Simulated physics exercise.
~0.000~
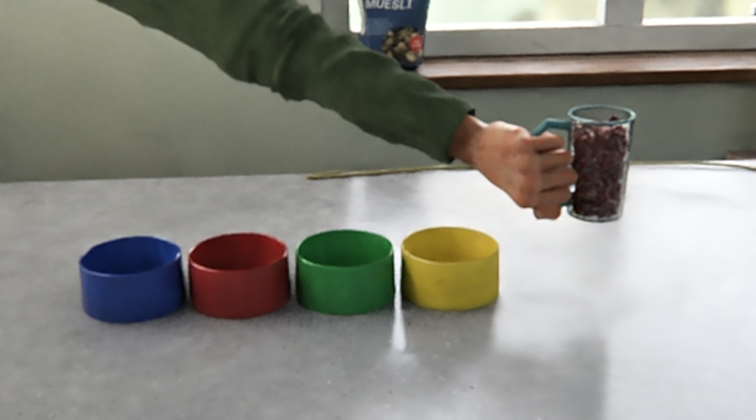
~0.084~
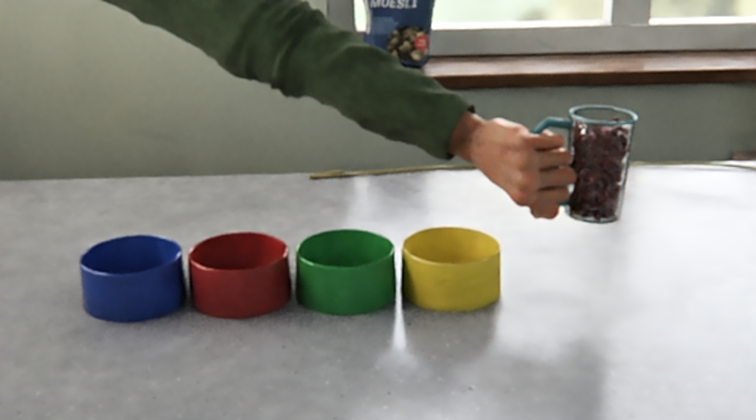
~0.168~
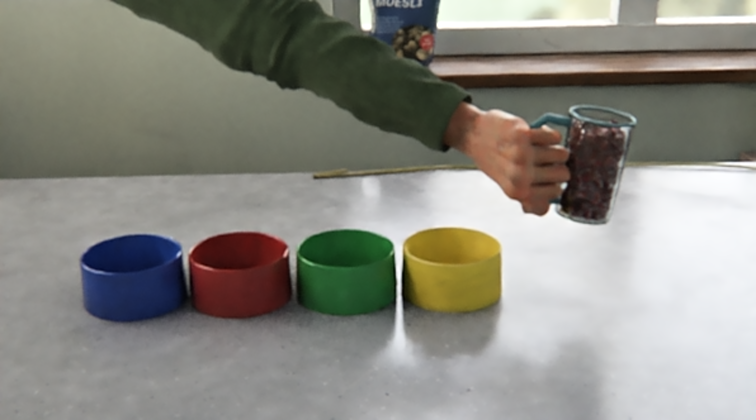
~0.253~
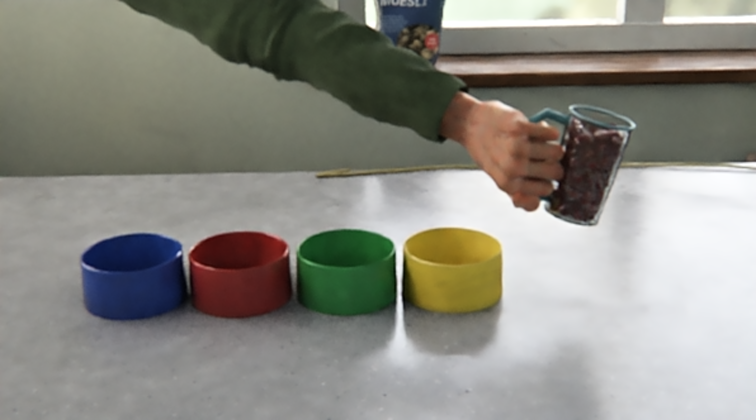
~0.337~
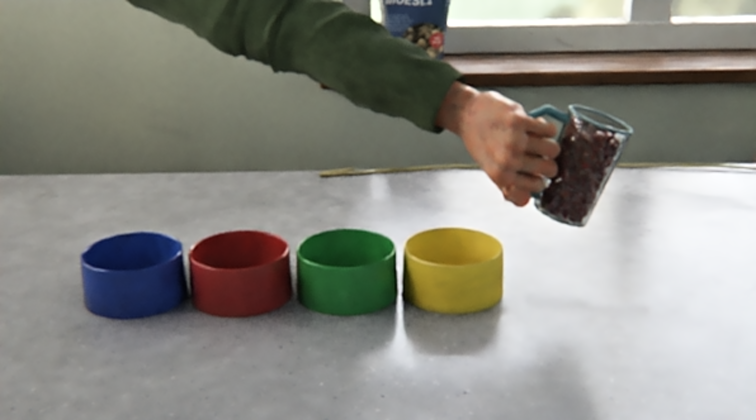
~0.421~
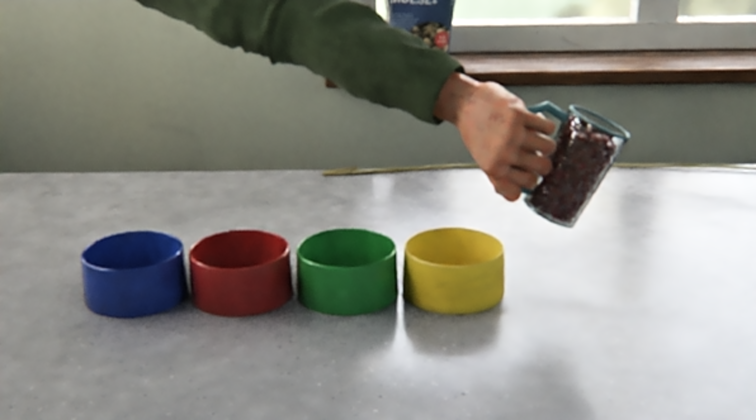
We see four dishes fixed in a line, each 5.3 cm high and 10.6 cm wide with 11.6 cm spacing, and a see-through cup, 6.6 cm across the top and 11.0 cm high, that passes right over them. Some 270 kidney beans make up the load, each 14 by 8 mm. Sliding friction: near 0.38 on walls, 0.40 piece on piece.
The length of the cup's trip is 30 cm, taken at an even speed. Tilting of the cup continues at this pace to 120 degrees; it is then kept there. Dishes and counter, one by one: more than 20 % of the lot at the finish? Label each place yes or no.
Red: No. Blue: No. Green: No. Yellow: Yes. Counter: Yes.
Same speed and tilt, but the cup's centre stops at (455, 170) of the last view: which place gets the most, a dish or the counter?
The biggest share ends at counter.
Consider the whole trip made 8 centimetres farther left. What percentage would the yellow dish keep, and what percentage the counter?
In that case, yellow: 90; counter: 10.
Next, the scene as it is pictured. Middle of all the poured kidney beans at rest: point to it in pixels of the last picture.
Look around (502, 284) in the last picture.
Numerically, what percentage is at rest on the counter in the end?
Near 55 percent, roughly speaking.
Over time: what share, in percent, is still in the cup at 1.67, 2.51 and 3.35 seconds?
Approx. 70 / 0 / 0 percent.
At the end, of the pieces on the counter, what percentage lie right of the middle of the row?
I'd estimate close to 100 in a hundred.
Then, at 1.67 s, tilt 113 degrees; cup holds 70 %.
After 2.51 s, tilt 120 degrees; cup holds 0 %, yellow 45 %.
After 3.35 s, tilt 120 degrees; cup holds 0 %, yellow 45 %.
By 3.7 s all is still; red 0 %, blue 0 %, green 0 %, yellow 45 %, counter 55 %.
